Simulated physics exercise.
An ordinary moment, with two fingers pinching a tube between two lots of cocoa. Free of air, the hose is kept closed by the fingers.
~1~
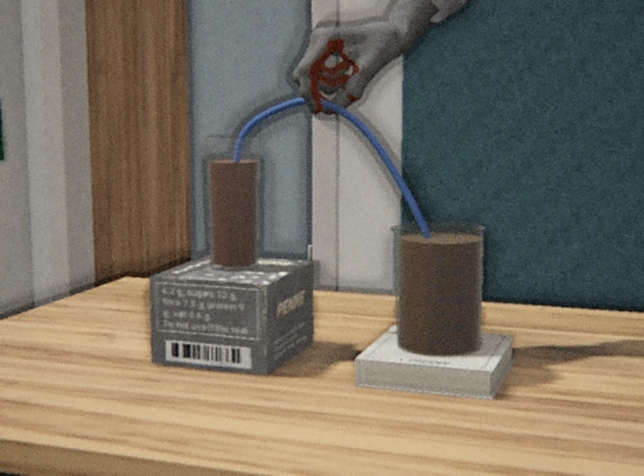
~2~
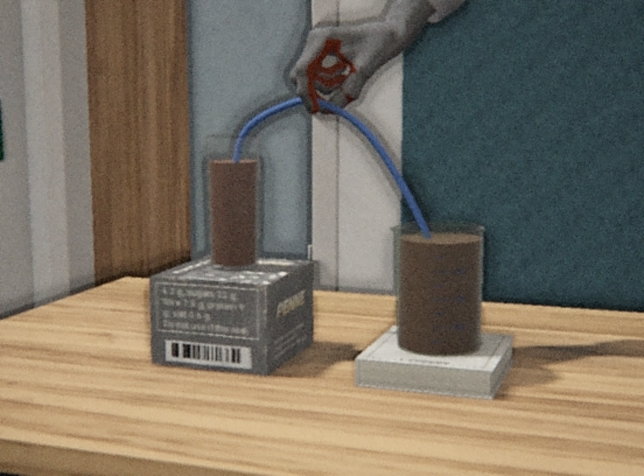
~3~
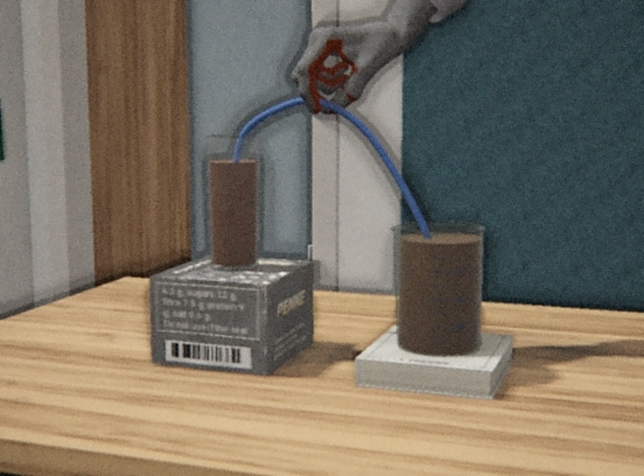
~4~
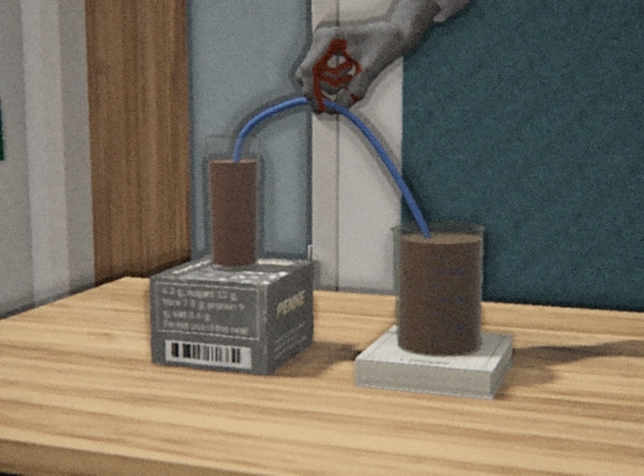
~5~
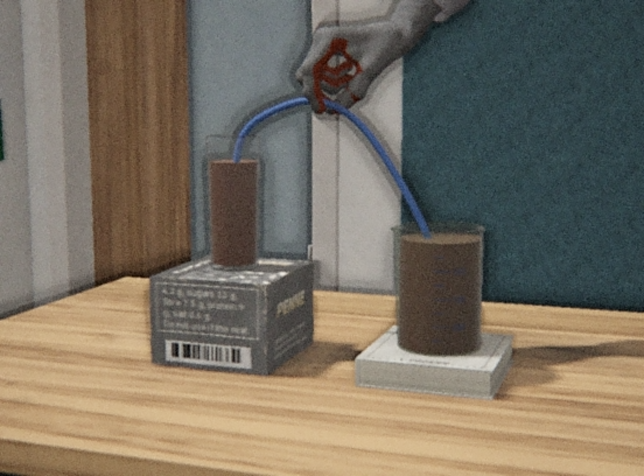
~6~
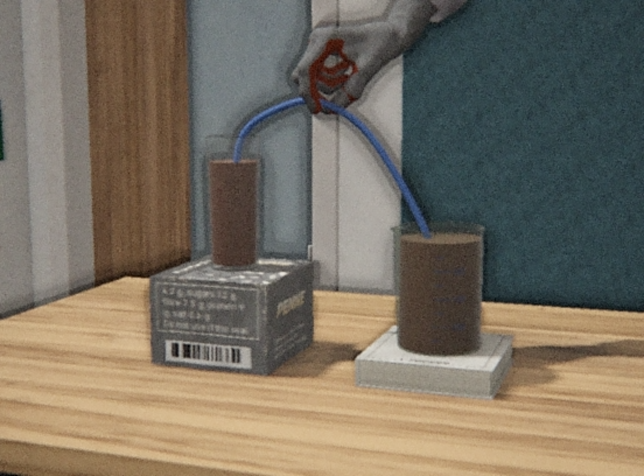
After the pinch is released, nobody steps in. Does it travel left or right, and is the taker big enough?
Cocoa: Moves right; receiver spills.
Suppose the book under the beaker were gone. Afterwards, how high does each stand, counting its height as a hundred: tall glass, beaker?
15 and 100 %.
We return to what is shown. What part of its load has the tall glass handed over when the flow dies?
It comes to about 55 in a hundred.
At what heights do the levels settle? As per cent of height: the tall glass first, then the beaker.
Level readings: Around 35 per cent and around 100 per cent.
A moment on, the tall glass is about two thirds full; the beaker is nearly full.
Further on, the tall glass is about half full; the beaker is full to the brim; a puddle lies under the lower one.
When it is over, the tall glass is about a third full; the beaker is full to the brim; a puddle lies under the lower one; the two surfaces are level.
